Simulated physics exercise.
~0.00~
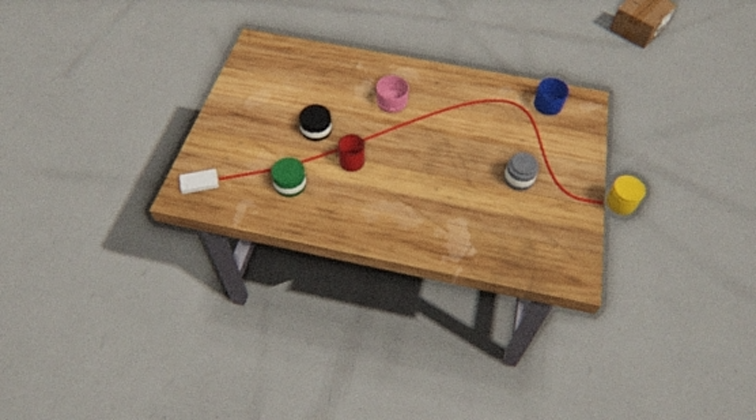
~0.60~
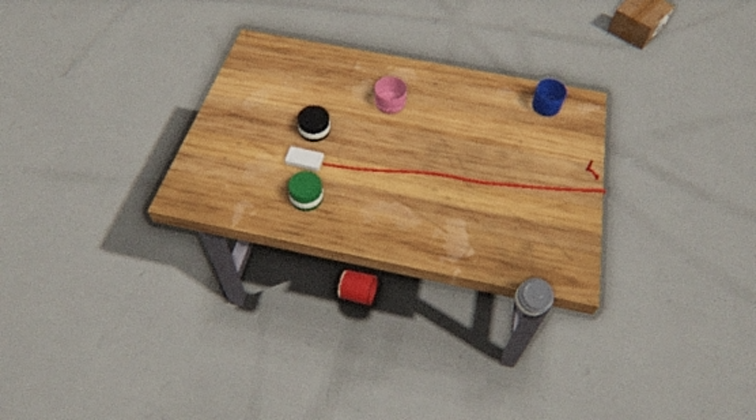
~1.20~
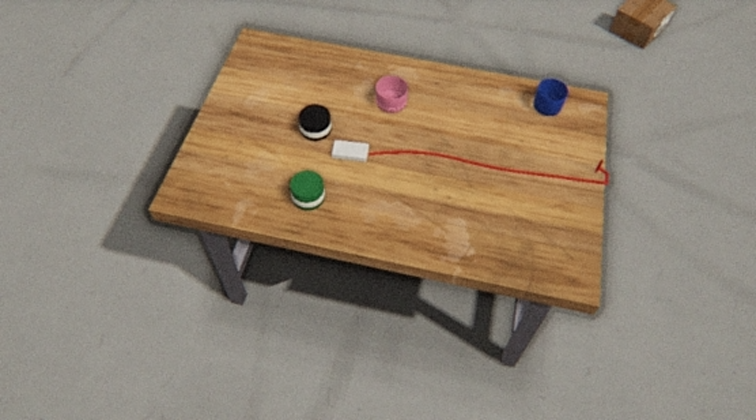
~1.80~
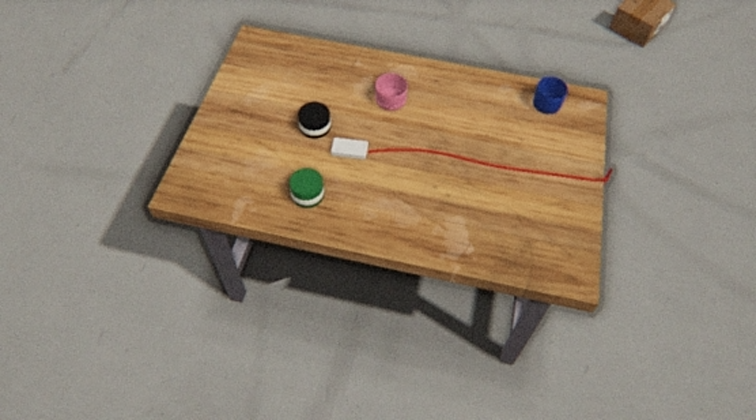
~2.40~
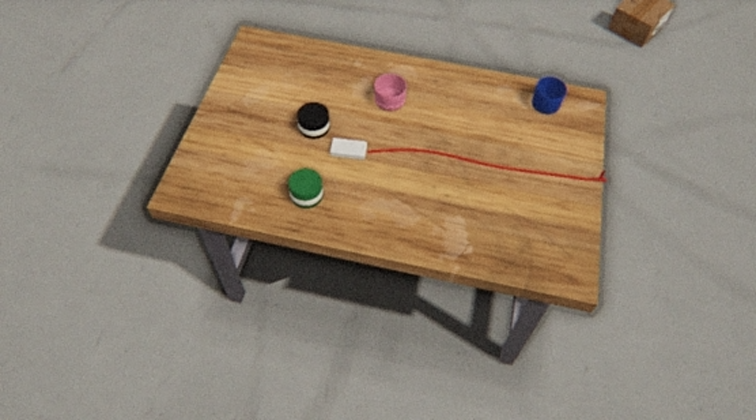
The footage shows a yellow object dropping past a wooden table's right edge, its red cable dragging a white phone rightward and sweeping a red mug and grey jar off the front; the phone stops mid-table, while the nudged green canister, cups and black tin remain.
